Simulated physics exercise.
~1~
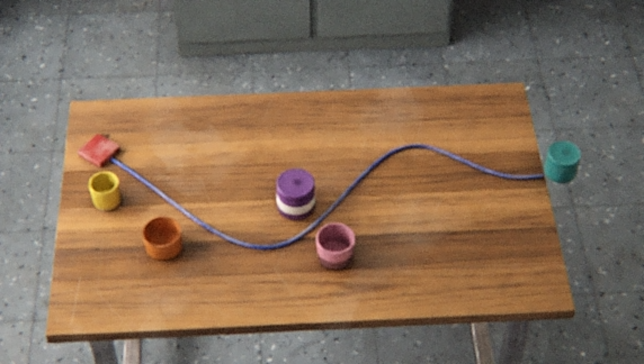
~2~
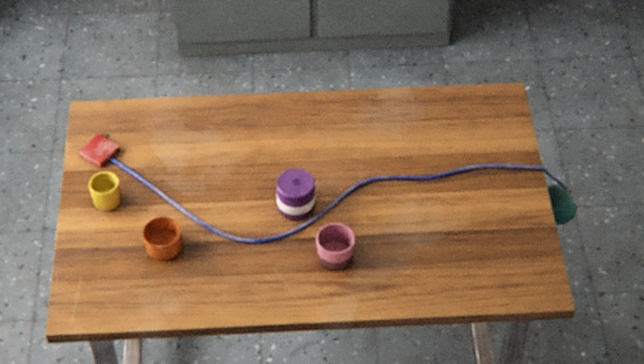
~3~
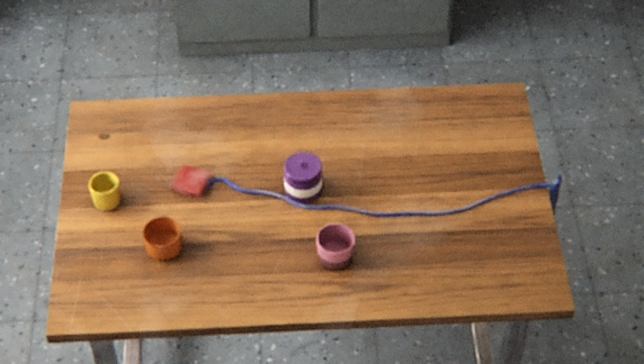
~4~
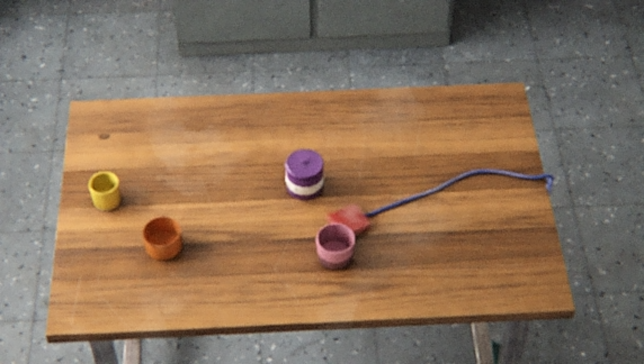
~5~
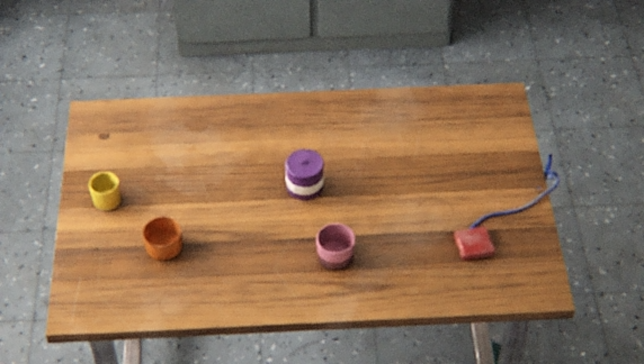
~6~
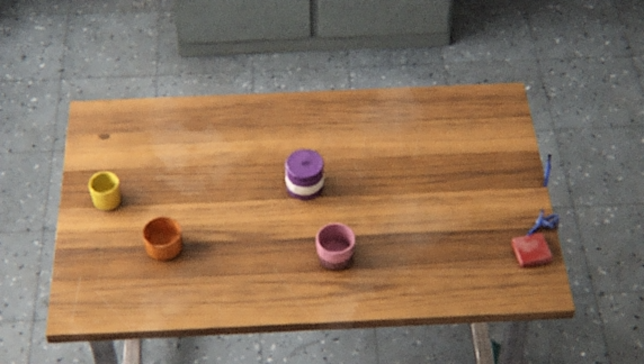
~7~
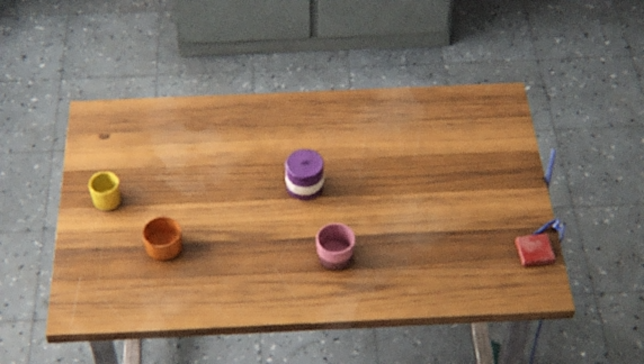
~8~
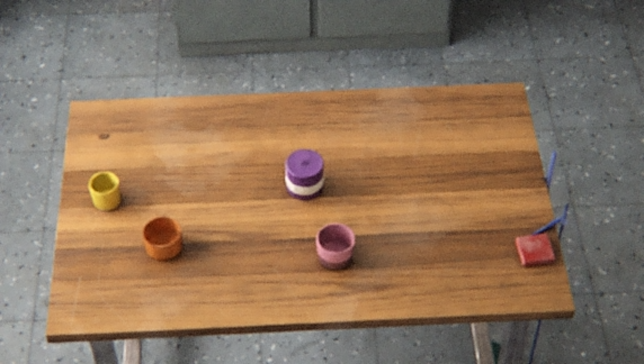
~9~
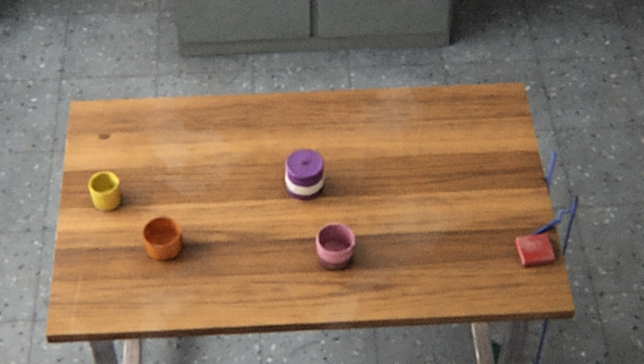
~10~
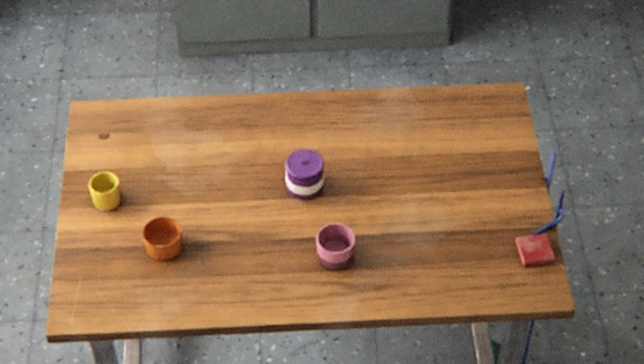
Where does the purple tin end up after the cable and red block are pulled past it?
It stays standing on the tabletop, only a little away from where it began.
